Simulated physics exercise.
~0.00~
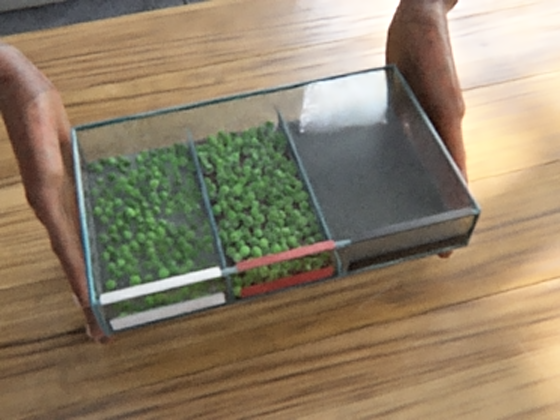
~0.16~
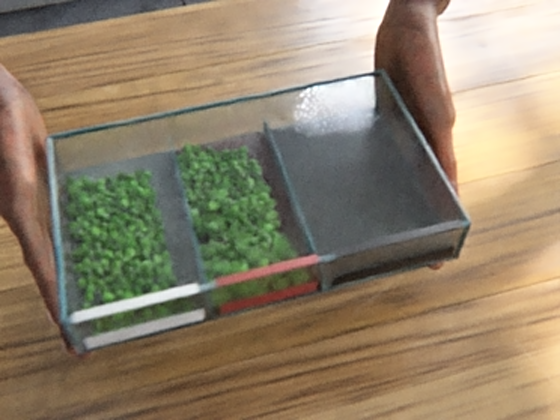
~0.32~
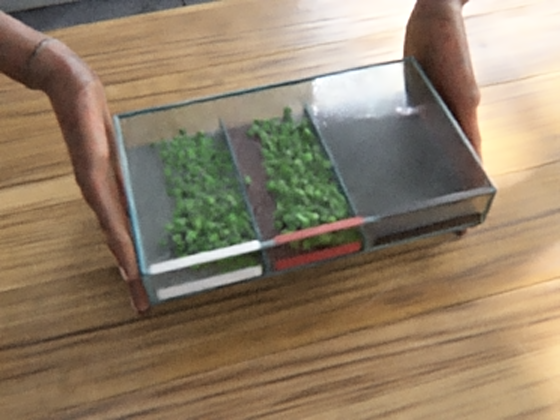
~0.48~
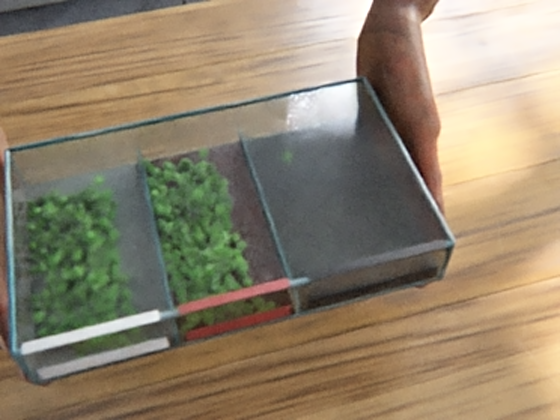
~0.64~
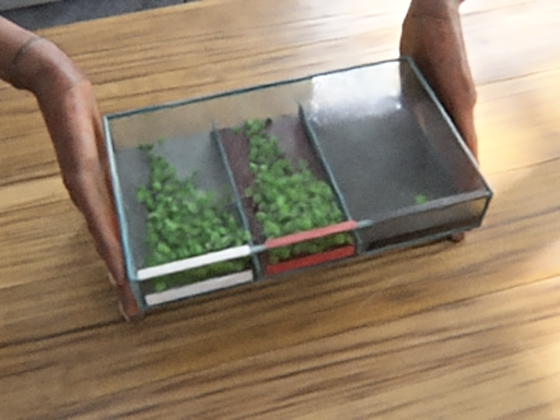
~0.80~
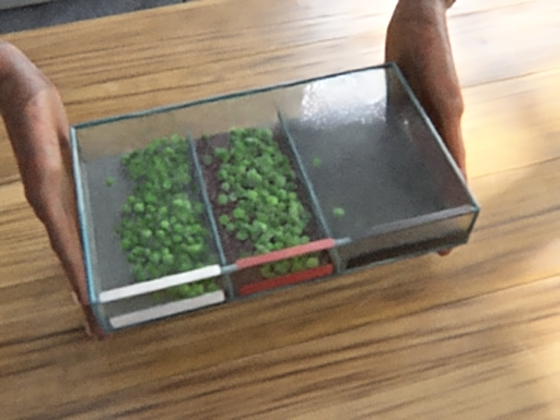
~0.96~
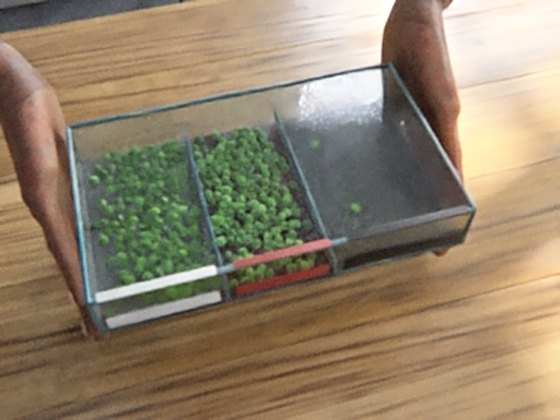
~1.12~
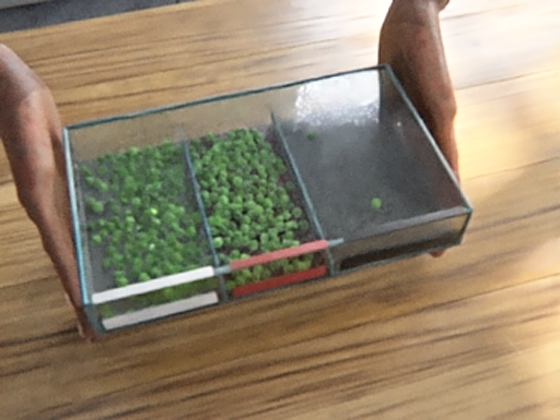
The footage shows two hands holding a clear, three-part box of small green peas above a wooden table and swinging it left and right twice. The peas bunch and spread before it steadies, mostly filling the white-marked left and red-marked middle sections, the dark right nearly empty.
